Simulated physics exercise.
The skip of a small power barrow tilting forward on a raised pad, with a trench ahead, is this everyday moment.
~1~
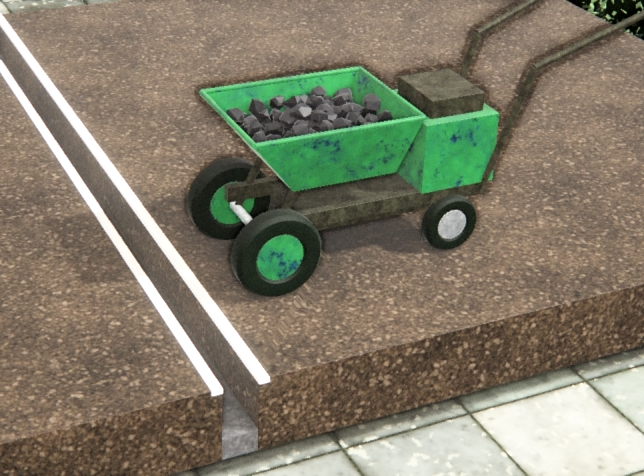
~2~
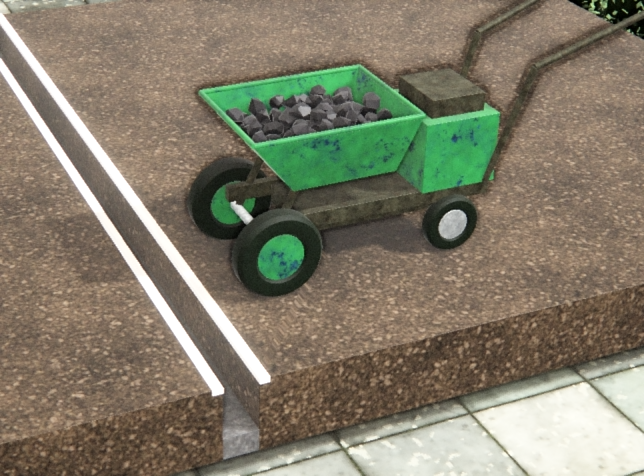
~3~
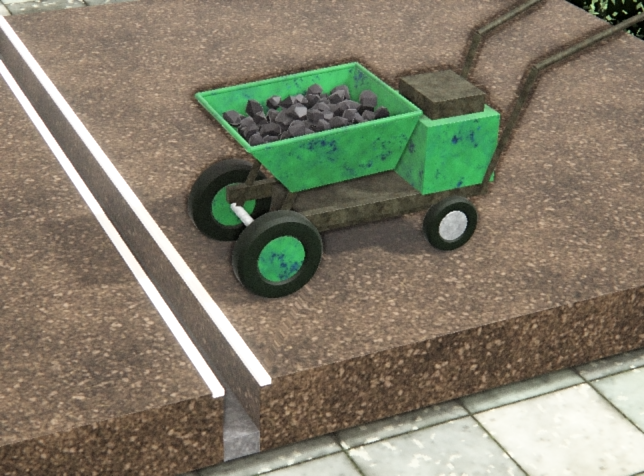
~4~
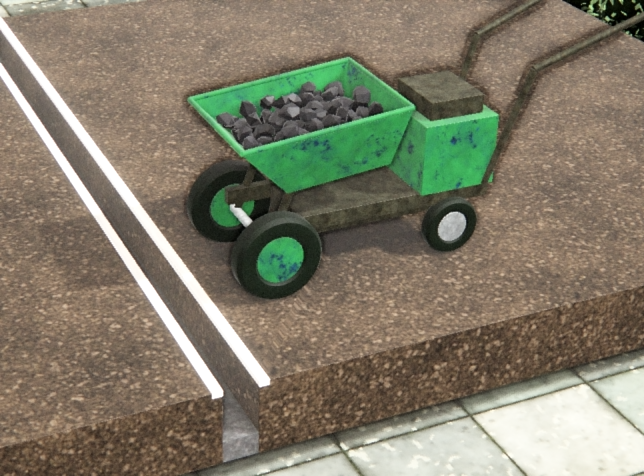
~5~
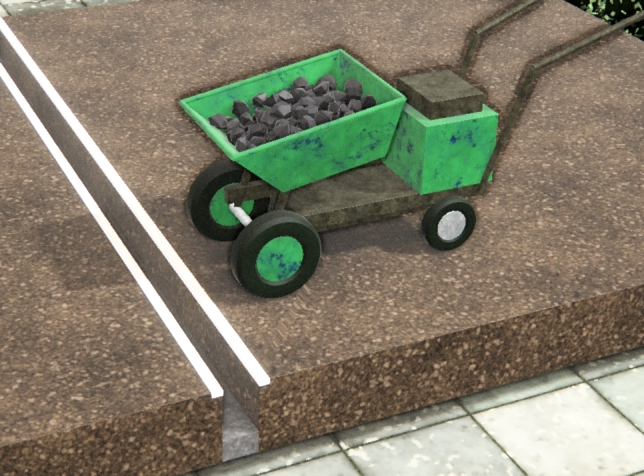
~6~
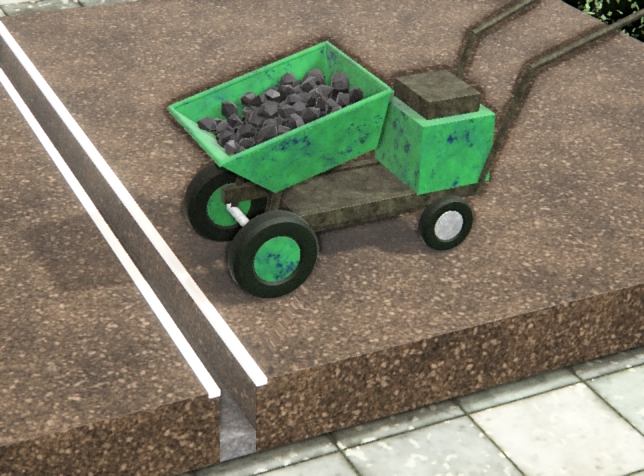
The green skip of a small barrow tilts forward to the left, carrying dark lumps.
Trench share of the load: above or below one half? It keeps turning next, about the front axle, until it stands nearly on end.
A minority.
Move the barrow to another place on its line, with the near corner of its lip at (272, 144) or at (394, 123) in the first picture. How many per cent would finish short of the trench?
In order: 0 % and 70 %.
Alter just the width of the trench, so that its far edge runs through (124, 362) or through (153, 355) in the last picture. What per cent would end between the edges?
Roughly 60 % first, 30 % second.
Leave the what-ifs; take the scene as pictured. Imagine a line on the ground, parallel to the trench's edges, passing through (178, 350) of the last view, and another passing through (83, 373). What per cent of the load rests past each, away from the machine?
In order: 90 per cent, then 30 per cent.
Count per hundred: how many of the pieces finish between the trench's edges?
About 5 per cent.
Soon, skip tipped steeply; all in the skip.
A while on, skip tipped steeply; most in the skip; a small part beyond it; a small part falling.
Towards the end, skip tipped right over; a small part in the skip; a stray few in or heaped over the trench; most beyond it.
Finally, skip tipped right over; a small part in or heaped over the trench; nearly all beyond it.
